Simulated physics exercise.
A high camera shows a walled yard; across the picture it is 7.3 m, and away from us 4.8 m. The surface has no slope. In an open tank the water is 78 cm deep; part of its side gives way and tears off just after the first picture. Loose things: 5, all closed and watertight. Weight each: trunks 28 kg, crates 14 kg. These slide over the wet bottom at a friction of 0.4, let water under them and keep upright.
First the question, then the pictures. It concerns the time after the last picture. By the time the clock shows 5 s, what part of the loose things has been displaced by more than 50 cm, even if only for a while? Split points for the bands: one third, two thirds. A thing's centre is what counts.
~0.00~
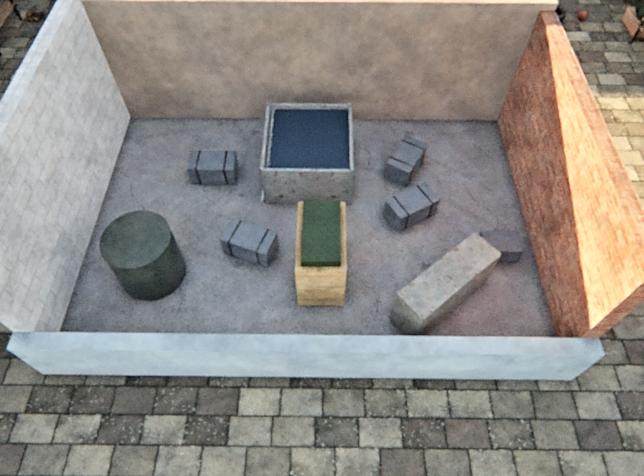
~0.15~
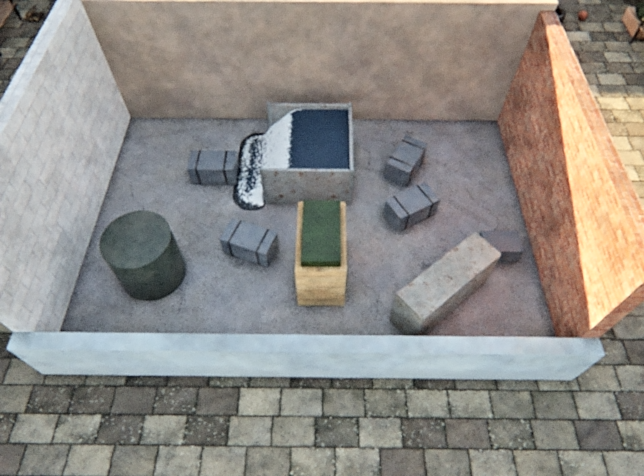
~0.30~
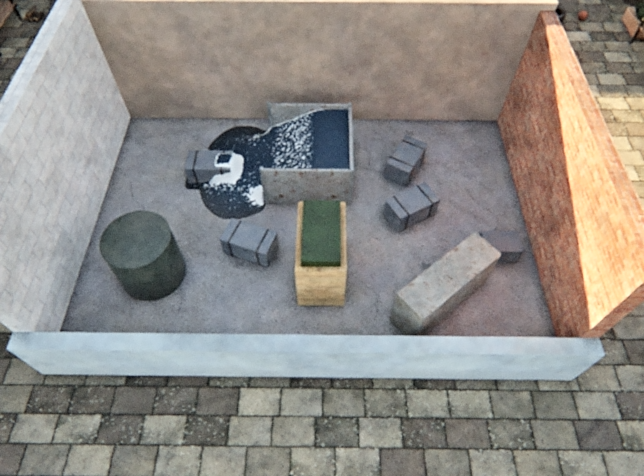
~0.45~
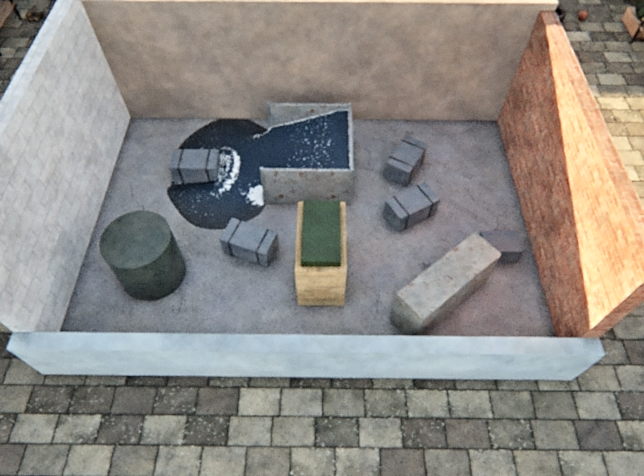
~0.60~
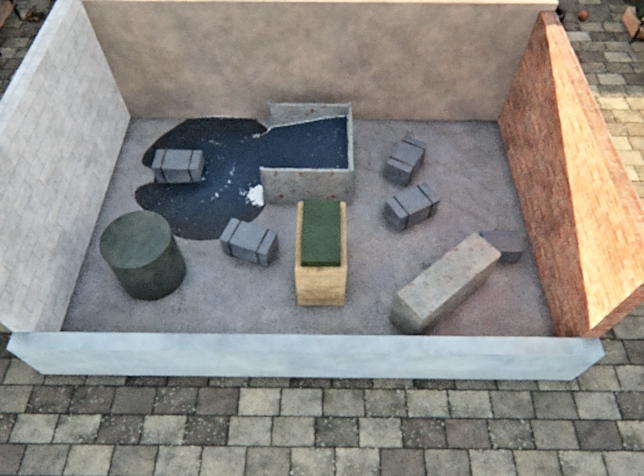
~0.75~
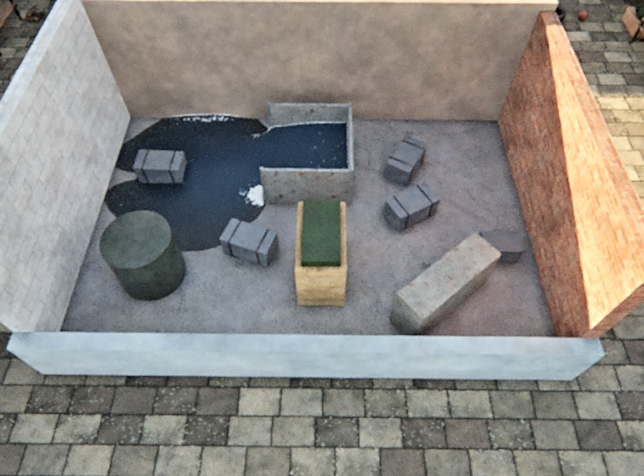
Lower band.
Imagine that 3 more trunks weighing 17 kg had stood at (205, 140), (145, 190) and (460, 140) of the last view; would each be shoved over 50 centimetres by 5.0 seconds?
Going through them, I'd say exceeds it, exceeds it and finally falls short.
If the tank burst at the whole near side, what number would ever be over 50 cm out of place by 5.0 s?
Count: 3.
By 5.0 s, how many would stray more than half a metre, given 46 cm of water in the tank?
Result: 1.
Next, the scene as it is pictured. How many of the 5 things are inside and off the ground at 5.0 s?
Answer: 1.
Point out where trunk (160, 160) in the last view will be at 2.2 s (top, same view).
Around (131, 158).
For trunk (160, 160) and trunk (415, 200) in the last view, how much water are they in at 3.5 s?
Some 18 cm at the first, some 0 cm at the second.
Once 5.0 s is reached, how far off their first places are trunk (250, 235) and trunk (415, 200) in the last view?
In turn: 30 cm, 0 cm.
After 1.1 s 1 of 5 are over 50 cm from their spots; 0 afloat.
After 2.2 s 1 of 5 are over 50 cm from their spots; 1 afloat.
After 3.5 s 1 of 5 are over 50 cm from their spots; 1 afloat.
After 5.0 s 1 of 5 are over 50 cm from their spots, and 1 have been at some point; 1 afloat.
